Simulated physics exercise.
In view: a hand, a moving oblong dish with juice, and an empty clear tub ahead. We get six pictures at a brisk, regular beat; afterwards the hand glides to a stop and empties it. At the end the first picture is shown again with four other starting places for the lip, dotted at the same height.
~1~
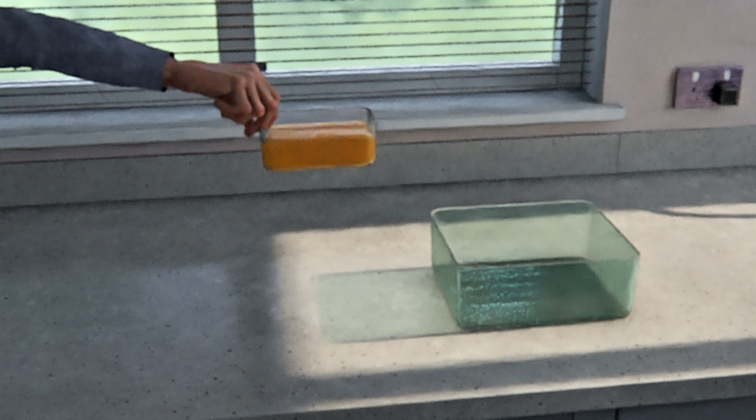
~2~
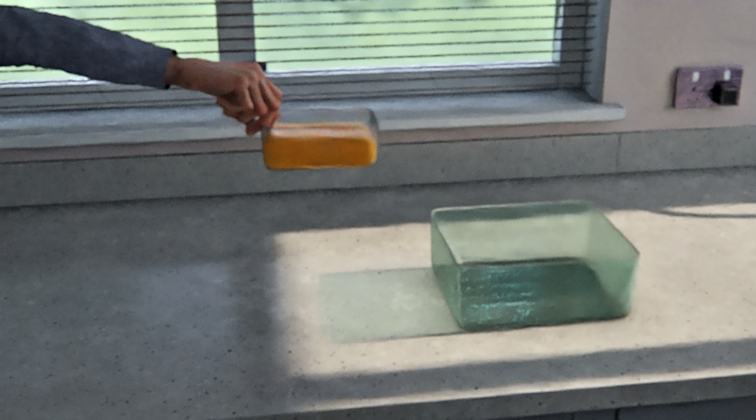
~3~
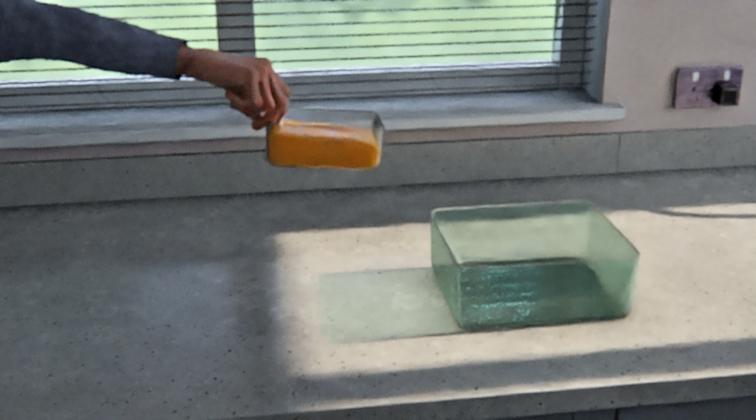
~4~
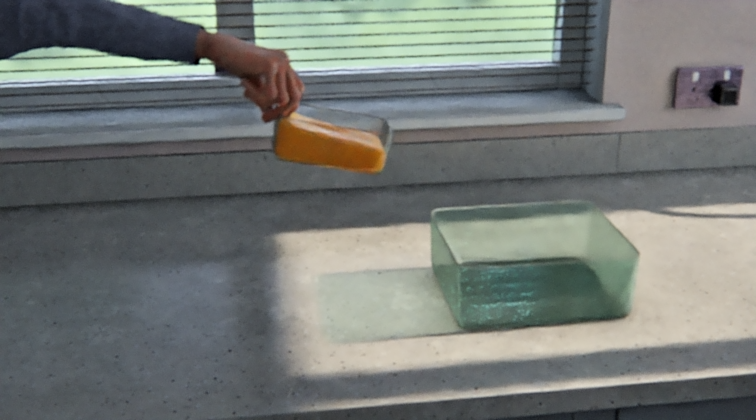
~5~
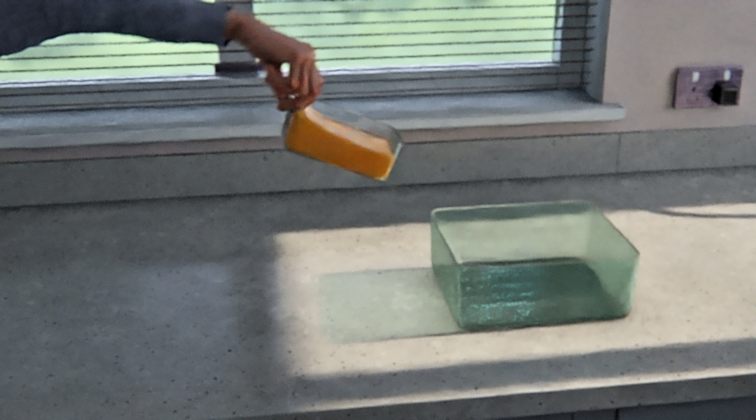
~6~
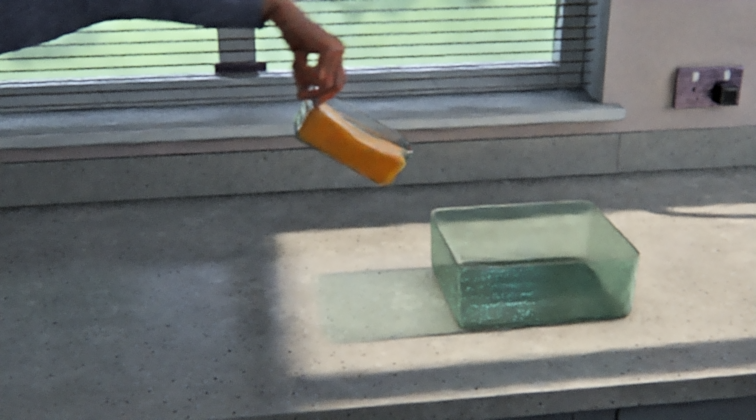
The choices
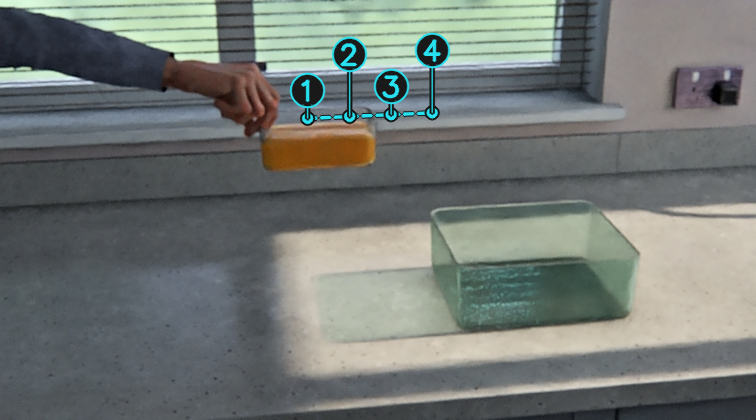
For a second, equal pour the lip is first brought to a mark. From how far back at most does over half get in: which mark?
I would pick dot 1.
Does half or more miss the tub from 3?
No, that is safe.
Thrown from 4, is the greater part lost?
No, that is safe.
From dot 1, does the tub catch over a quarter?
Yes, it does.
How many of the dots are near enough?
All of the four.
On the marked copy, 1 at (307, 118); 2 at (349, 116); 3 at (391, 114); 4 at (432, 112).
Choosing 1, about 74 % lands in the tub, 18 % falls short and 8 % goes beside or beyond.
Choosing 2, about 80 % lands in the tub, 7 % falls short and 13 % goes beside or beyond.
Choosing 3, about 79 % lands in the tub, 5 % falls short and 16 % goes beside or beyond.
Choosing 4, about 94 % lands in the tub, 2 % falls short and 3 % goes beside or beyond.
